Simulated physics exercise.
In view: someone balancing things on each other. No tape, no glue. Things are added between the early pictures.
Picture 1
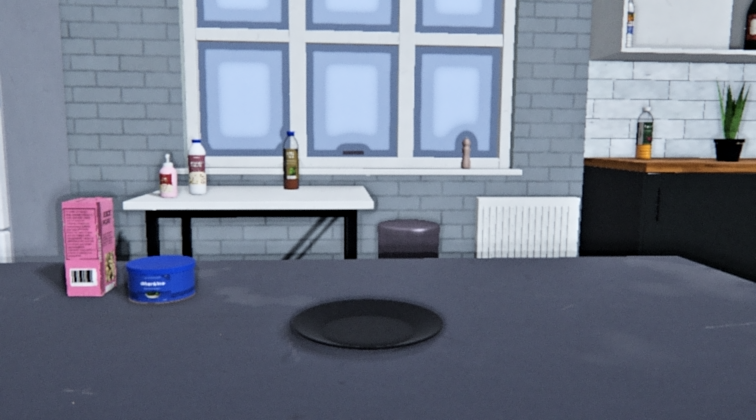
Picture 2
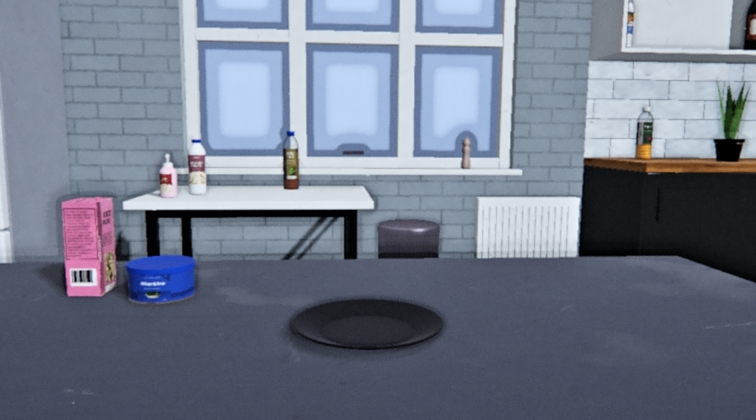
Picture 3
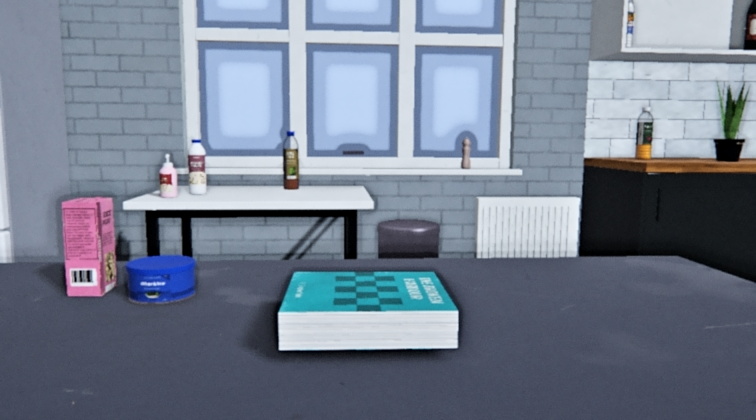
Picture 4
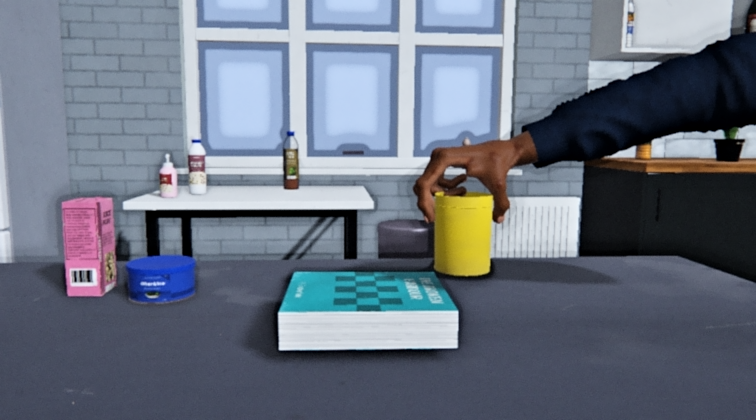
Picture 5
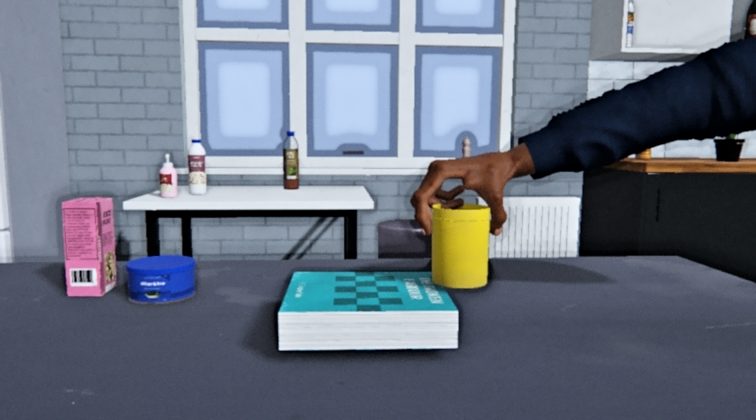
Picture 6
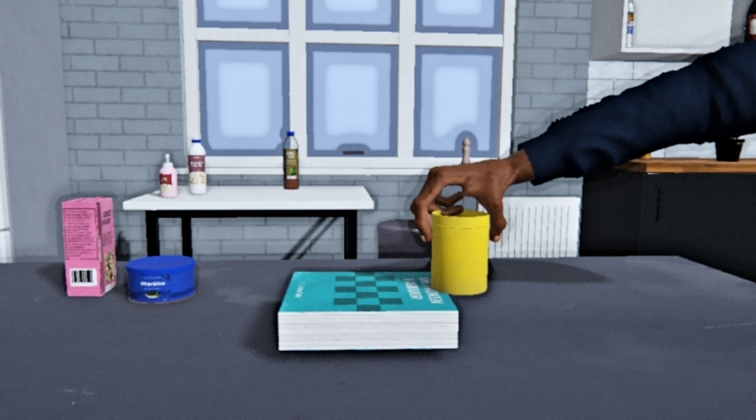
A teal book appeared where the black plate lay on the dark table, then a hand reached in from the right and lowered a yellow cup beside it, still gripping the top.
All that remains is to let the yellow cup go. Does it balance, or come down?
In the end the pile comes apart.
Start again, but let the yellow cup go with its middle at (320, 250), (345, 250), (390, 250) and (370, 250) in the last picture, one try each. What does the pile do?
First try: It keeps its balance; second try: It keeps its balance; third try: It stays up; fourth try: It stays up.
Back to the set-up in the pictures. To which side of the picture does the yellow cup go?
It goes to the right.
Then, 0.30 s past the last view, yellow cup now fallen.
Then, 0.40 s past the last view, things are still on the move.
Then, 1.90 s past the last view, nothing new.
Finally, fallen, yellow cup; the other 4 still in place. Final places as the last picture's camera would see them, yellow cup near (531, 310). The pile gives way.
